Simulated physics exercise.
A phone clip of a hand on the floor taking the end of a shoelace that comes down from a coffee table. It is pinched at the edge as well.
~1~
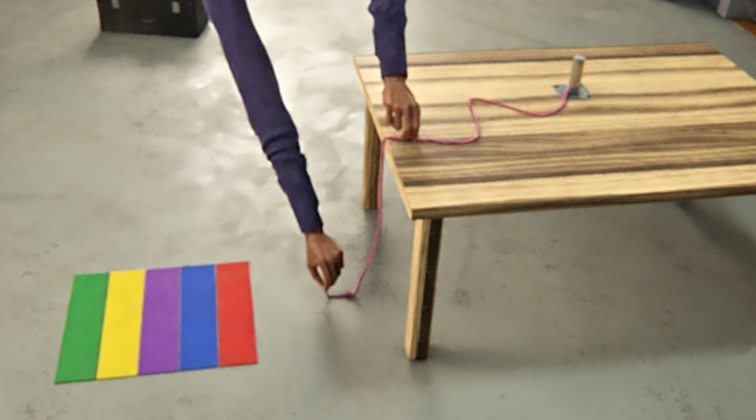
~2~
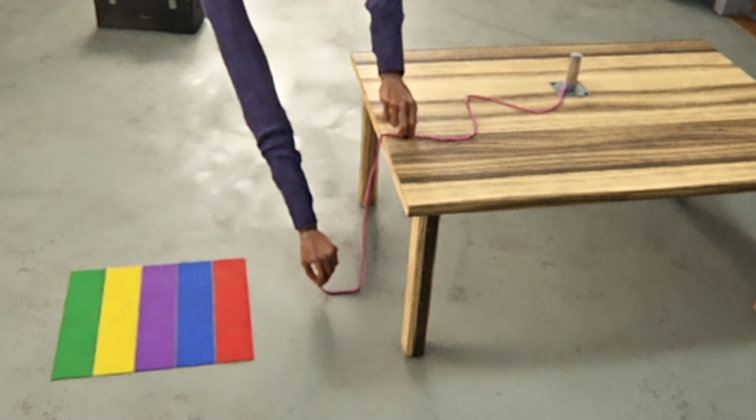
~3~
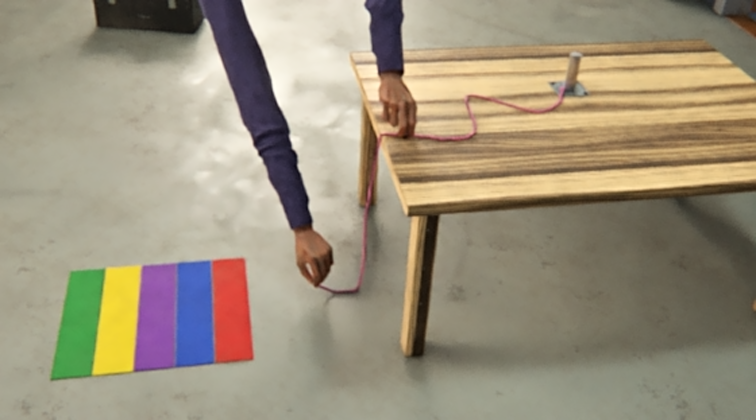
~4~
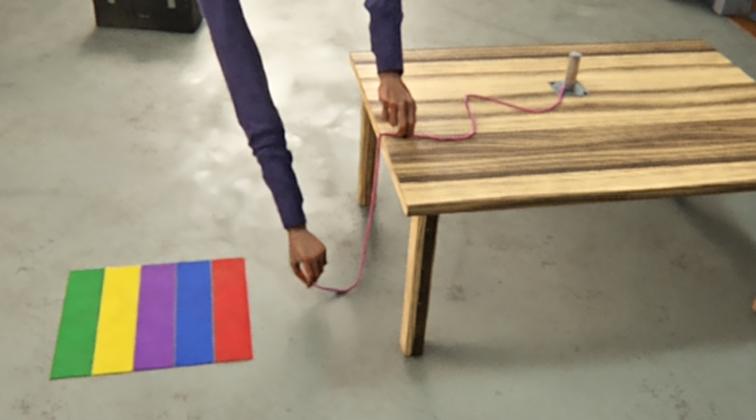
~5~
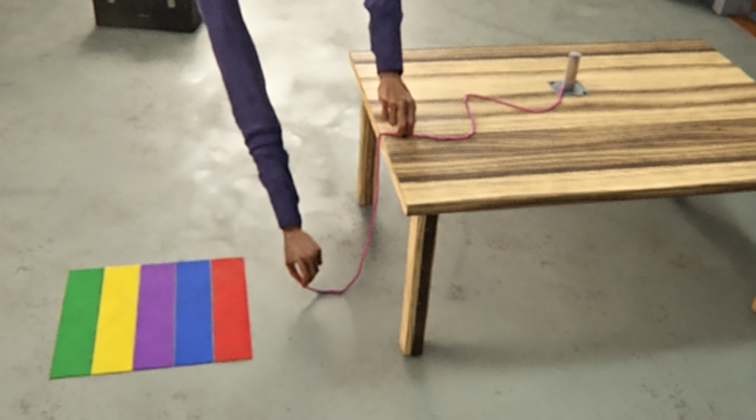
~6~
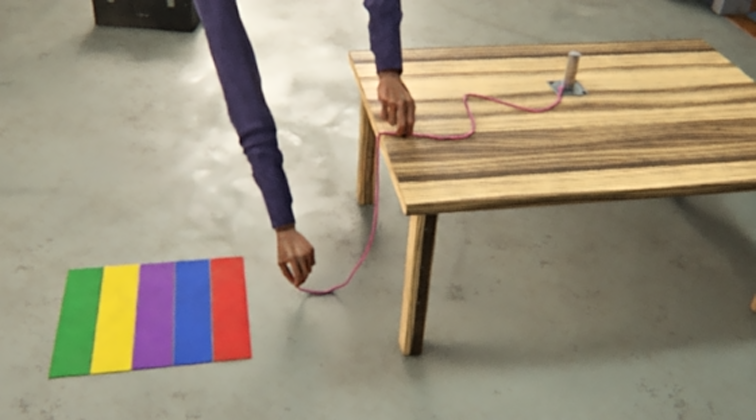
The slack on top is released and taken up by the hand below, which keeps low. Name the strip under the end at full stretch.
Over green.
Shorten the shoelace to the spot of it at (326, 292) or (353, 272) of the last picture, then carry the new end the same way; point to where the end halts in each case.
Near (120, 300) and (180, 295).
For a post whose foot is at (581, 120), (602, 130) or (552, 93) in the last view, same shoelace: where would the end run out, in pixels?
Near (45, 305), (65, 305) and (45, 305).
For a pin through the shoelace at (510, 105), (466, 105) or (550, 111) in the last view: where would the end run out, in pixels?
About (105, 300), (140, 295) and (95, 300).
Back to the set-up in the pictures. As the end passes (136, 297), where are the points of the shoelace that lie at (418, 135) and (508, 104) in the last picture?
They go to (352, 183) and to (480, 106).
Soon after, end near (136, 297); over purple.
After that, end near (94, 300); over green.
At the stop, end near (69, 302); over green. The end stops over the green strip.
